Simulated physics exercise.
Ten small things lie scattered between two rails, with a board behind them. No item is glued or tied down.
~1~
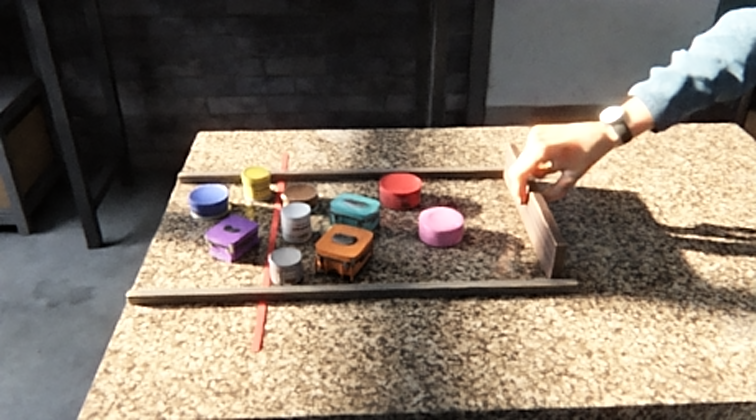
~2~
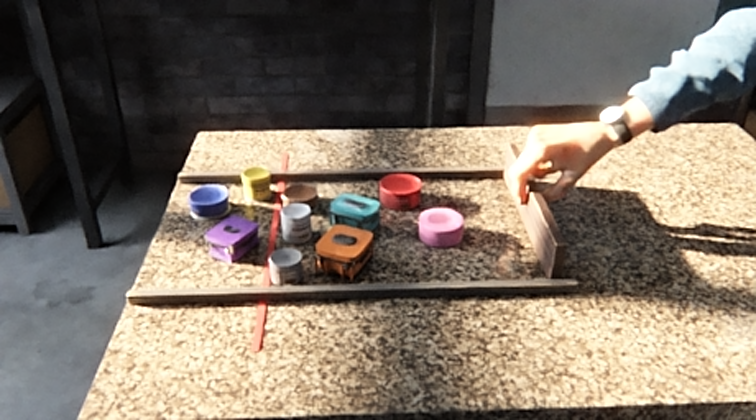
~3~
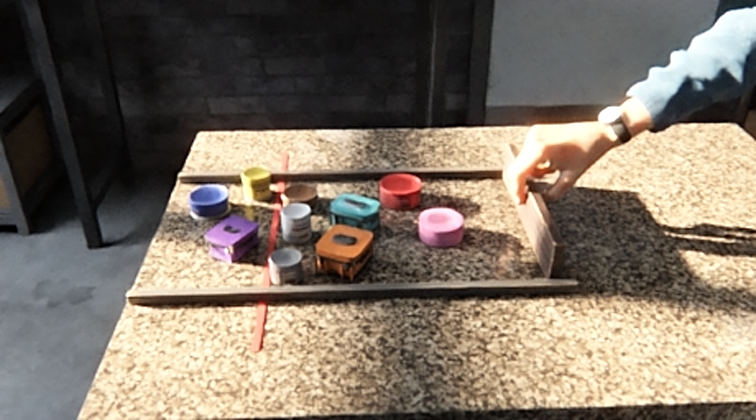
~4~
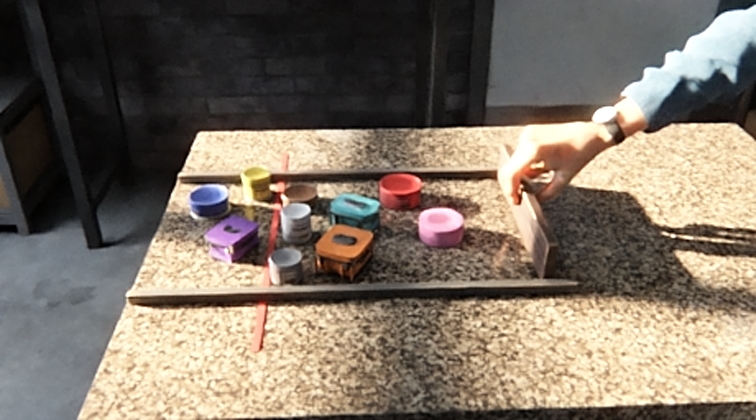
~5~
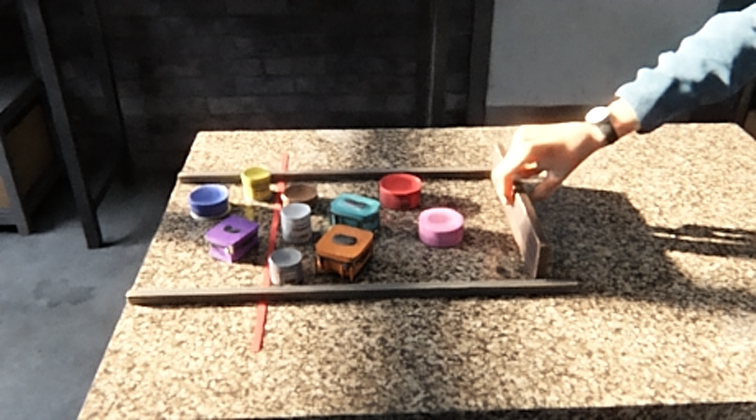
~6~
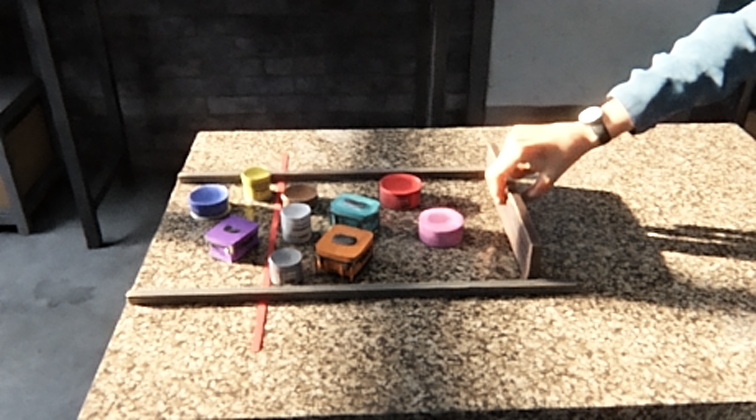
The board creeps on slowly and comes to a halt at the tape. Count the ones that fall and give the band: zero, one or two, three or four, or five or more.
Band: Zero.
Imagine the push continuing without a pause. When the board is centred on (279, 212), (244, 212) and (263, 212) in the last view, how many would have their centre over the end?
It comes out as 0, then 1, then 0.
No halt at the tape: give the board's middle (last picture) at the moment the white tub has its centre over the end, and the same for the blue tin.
White tub: (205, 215); blue tin: (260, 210).
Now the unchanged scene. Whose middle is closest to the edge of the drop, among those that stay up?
The blue tin.
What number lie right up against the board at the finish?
4.
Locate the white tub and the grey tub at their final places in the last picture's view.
First (226, 220), then (204, 270).
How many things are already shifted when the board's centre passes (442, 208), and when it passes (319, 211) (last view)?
Tally at point one: 1; at point two: 8.
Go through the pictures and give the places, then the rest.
The first frame shows blue tin (210, 202); purple case (234, 239); yellow pot (257, 184); board (531, 206); tape (274, 231).
The second frame shows purple case (234, 240); board (531, 206).
The third frame shows yellow pot (257, 184); red tub (400, 192).
The fourth frame shows blue tin (210, 203); grey tub (286, 267).
The fifth frame shows purple case (234, 240); brown pot (301, 199).
The sixth frame shows blue tin (210, 203); purple case (234, 240); yellow pot (257, 184); board (510, 207); tape (274, 231).
A little later, none off yet; blue tin at rest near (210, 203); purple case at rest near (234, 240); yellow pot at rest near (257, 184).
When it is over, the number that fall off is zero.
